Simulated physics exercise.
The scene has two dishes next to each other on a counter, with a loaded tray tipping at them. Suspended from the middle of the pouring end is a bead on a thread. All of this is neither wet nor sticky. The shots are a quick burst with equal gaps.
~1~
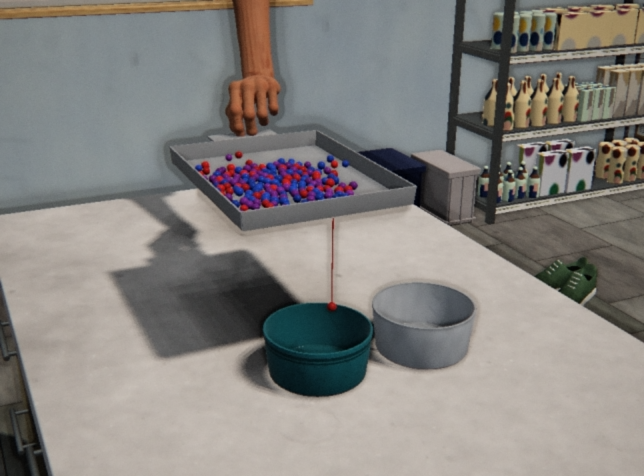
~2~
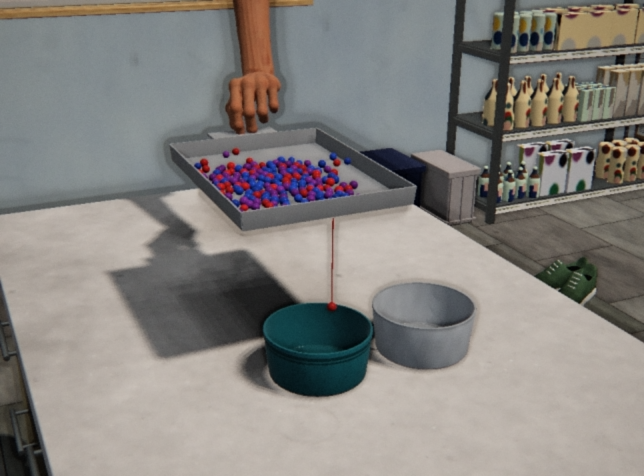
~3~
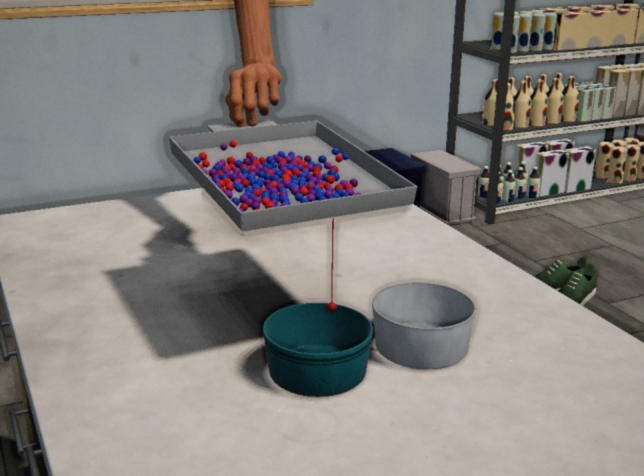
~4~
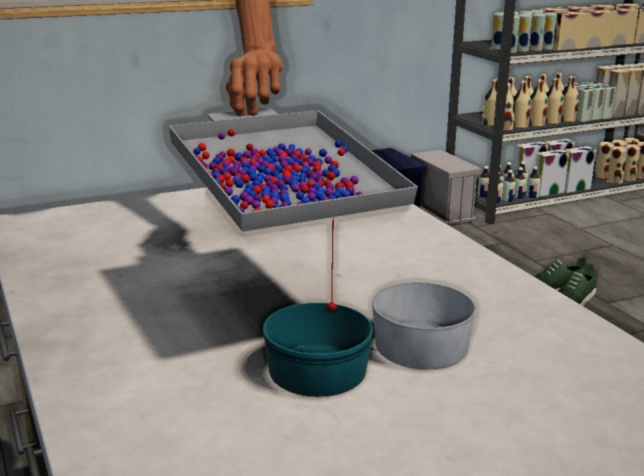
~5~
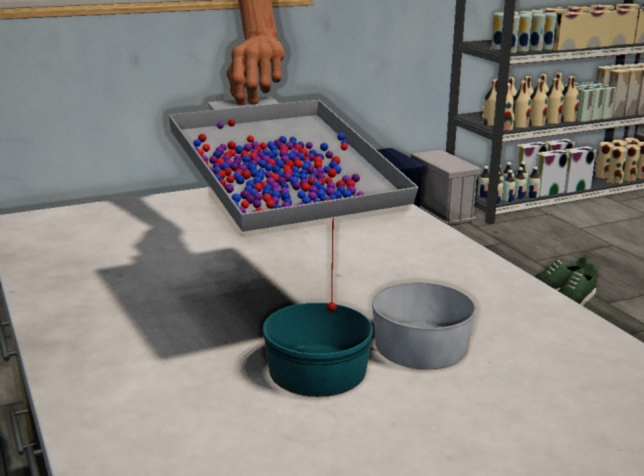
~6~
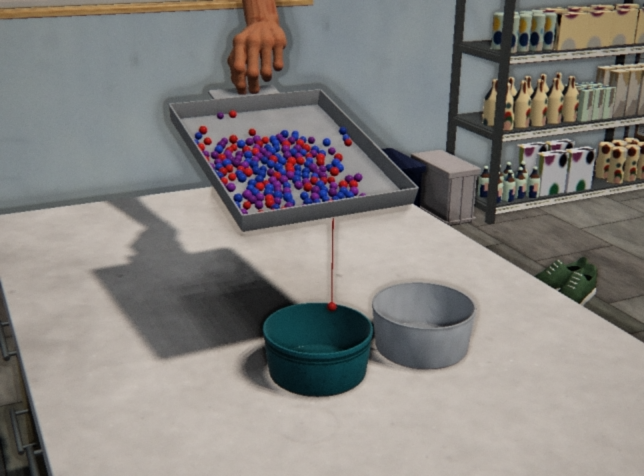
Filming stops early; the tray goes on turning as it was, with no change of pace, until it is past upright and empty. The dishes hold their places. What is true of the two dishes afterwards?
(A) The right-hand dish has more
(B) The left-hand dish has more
The answer is B.
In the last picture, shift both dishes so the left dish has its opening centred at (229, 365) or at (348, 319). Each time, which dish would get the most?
At the first spot the right-side one comes out ahead, at the second spot the left-side one.
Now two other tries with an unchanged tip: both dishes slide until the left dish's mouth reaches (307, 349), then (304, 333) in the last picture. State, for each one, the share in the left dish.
It works out to 60 percent and then 40 percent.
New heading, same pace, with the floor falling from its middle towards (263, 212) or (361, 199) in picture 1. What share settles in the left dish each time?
10 % and 0 %.
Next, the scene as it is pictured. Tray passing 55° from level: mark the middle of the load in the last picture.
Somewhere about pixel (306, 171).
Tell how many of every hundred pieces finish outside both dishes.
I'd put it close to 70 per cent.
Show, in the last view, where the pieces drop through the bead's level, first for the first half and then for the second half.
I'd place the first part at (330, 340) and the rest at (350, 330).
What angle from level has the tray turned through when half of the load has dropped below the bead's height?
Approx. 95° from level.
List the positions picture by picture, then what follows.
The first picture shows corners of the pouring end (242, 211) and (414, 186), level; middle of the load (278, 187), round plastic beads; left dish (342, 371); right dish (451, 345); bead on its thread (332, 307).
The second picture shows corners of the pouring end (242, 211) and (414, 186), level; middle of the load (278, 186).
The third picture shows corners of the pouring end (243, 212) and (414, 186), tipped barely, level across its low end; middle of the load (278, 183).
The fourth picture shows corners of the pouring end (243, 212) and (415, 186), tipped a little, level across its low end; middle of the load (279, 178).
The fifth picture shows corners of the pouring end (243, 213) and (416, 187), tipped a little, level across its low end; middle of the load (280, 175).
The sixth picture shows corners of the pouring end (244, 214) and (416, 187), tipped a little, level across its low end; middle of the load (282, 173), almost all on the move; left dish (342, 371); right dish (451, 345).
Just after the last frame, tray tipped steeply; every one on the tray.
A moment on, tray tipped right over; roughly a third on the tray; about a tenth in the left dish; roughly a quarter outside both; roughly a quarter in the air.
Further on, tray tipped past a quarter turn; roughly a third in the left dish; just a few in the right dish; roughly two thirds outside both.
When it is over, tray tipped past a quarter turn; roughly a third in the left dish; just a few in the right dish; roughly two thirds outside both.
